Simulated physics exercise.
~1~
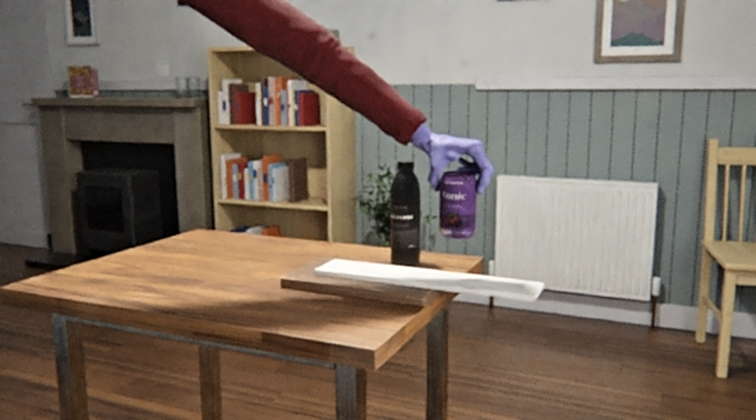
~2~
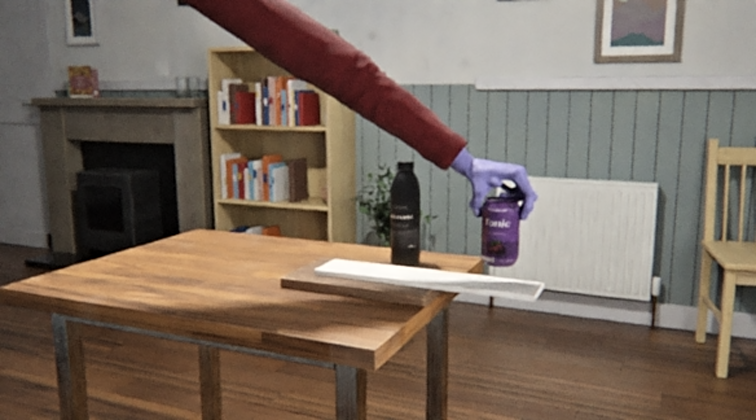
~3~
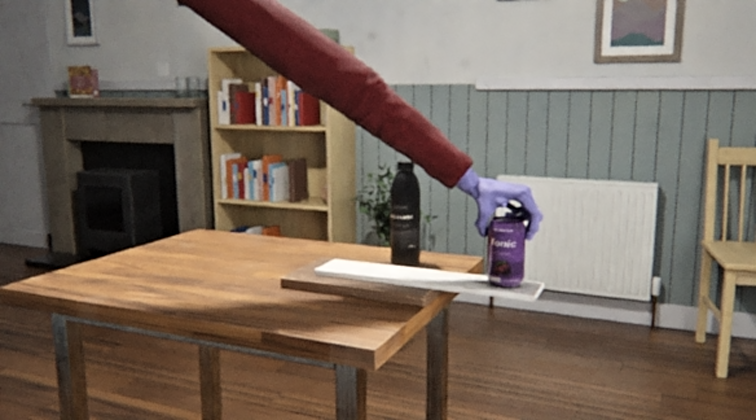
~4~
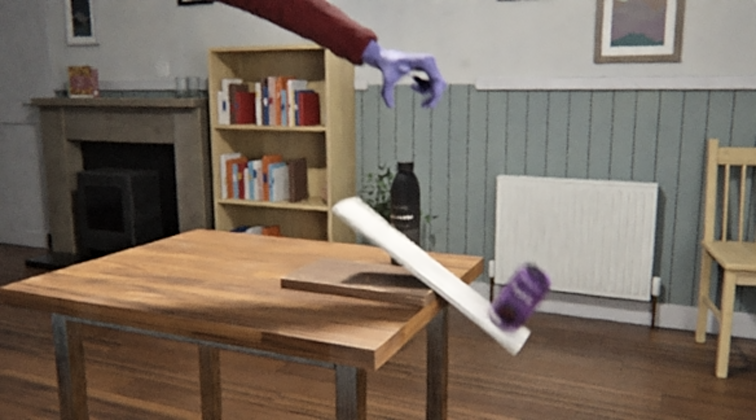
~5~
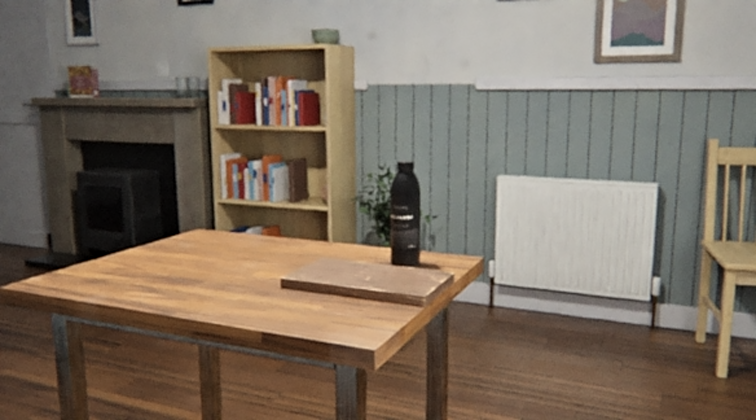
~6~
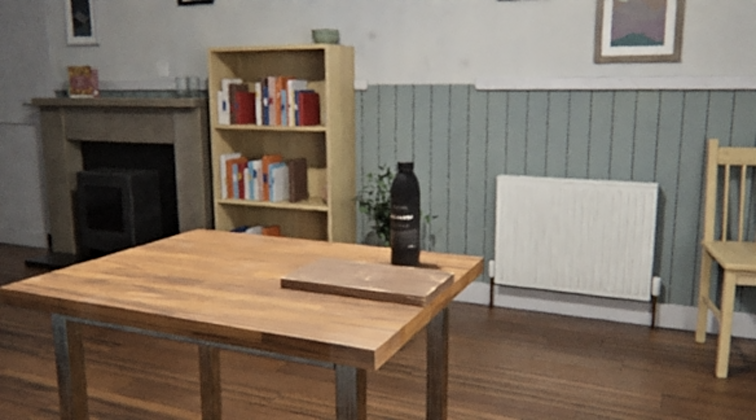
A white board jutting past a table's end tipped over when a gloved hand set a purple can on its overhanging part and let go, and both dropped out of sight, leaving the brown slab and black bottle still on the table.
